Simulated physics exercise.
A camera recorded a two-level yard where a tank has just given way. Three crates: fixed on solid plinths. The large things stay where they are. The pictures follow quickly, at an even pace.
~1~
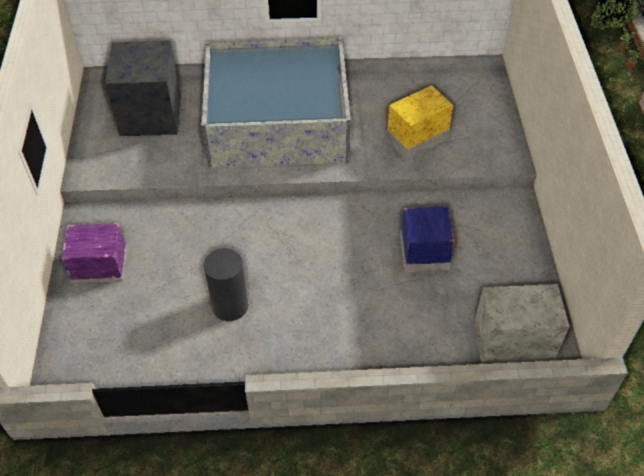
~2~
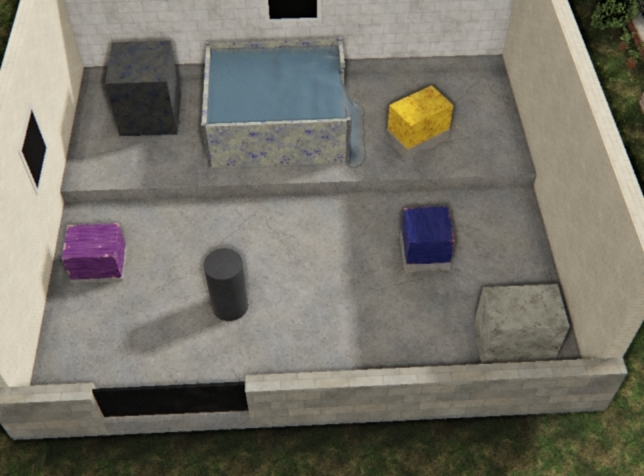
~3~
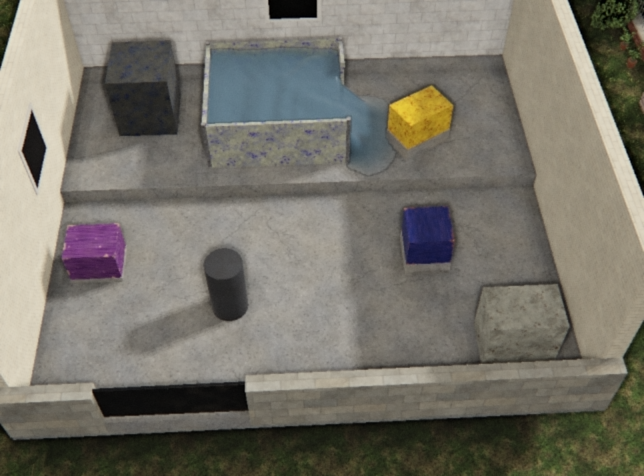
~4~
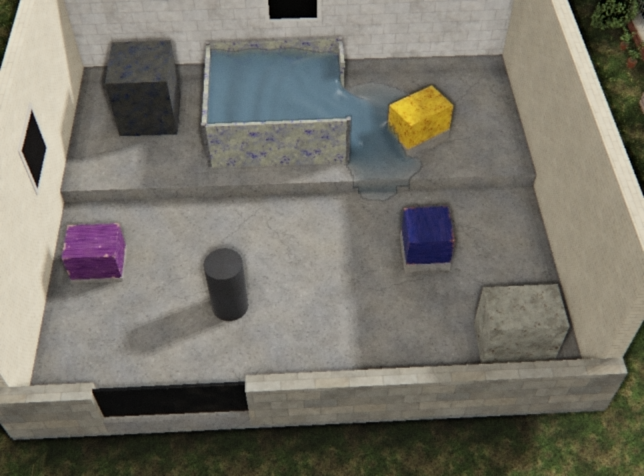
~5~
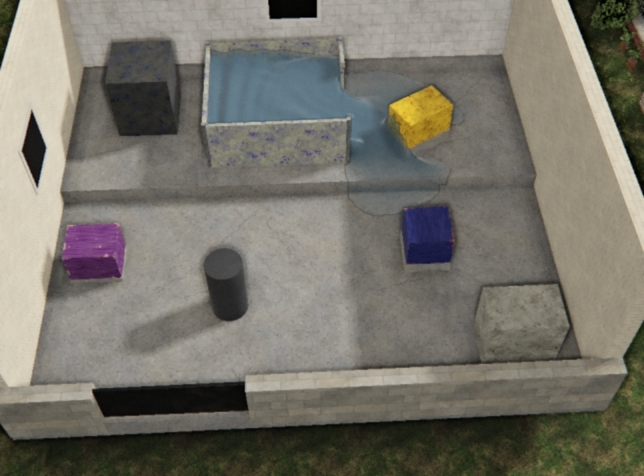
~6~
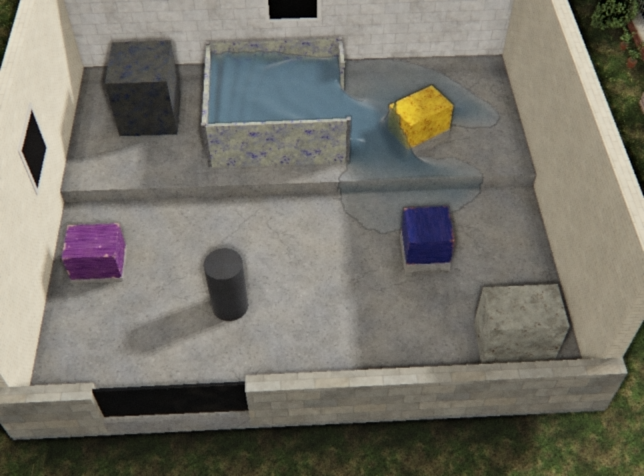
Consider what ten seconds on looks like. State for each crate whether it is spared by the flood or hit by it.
The purple crate is hit; the yellow crate is hit; the blue crate is hit.
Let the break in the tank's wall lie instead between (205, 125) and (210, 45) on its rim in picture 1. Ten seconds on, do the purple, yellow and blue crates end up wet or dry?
Going crate by crate, the purple one gets flooded, the yellow one comes through dry and the blue one comes through dry.
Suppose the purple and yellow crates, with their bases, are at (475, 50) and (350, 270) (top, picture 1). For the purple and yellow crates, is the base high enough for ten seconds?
The purple one is reached, the yellow one is not reached.
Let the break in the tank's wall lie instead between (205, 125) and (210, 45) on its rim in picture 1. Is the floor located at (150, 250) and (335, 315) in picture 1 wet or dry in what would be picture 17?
In the order asked: Swamped and left untouched.
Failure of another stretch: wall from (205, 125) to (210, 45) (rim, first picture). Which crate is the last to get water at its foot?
It's the crate marked yellow.
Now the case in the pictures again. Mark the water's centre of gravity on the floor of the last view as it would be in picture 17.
The centre of mass sits at about (367, 131).
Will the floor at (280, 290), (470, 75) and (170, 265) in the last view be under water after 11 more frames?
Going through them in order, I'd say clear, drenched and clear.
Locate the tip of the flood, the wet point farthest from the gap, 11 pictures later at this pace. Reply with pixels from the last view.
Best guess: Near (580, 386).
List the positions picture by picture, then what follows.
In the first picture, the water tank at (275, 84) is whole and still.
In the second picture, the front is at (351, 165), out from the gap at (343, 116).
In the third picture, the front is at (380, 167), out from the gap at (343, 119).
In the fourth picture, water pours out at (343, 121) and has run to a hidden place.
In the fifth picture, water pours out at (343, 121) and has run to (457, 112).
In the sixth picture, water pours out at (343, 121) and has run to (495, 116).
A moment on, water covers 25 % of the floor; the purple crate not reached, the yellow crate water round its plinth, the blue crate water round its plinth.
Next, water covers 35 % of the floor; the purple crate not reached, the yellow crate water round its plinth, the blue crate water round its plinth.
Then, water covers 50 % of the floor; the purple crate not reached, the yellow crate water round its plinth, the blue crate water round its plinth.
Later, water covers 80 % of the floor; the purple crate not reached, the yellow crate water round its plinth, the blue crate water round its plinth.
In the end, water covers 95 % of the floor; the purple crate was topped, the yellow crate was topped, the blue crate was topped.
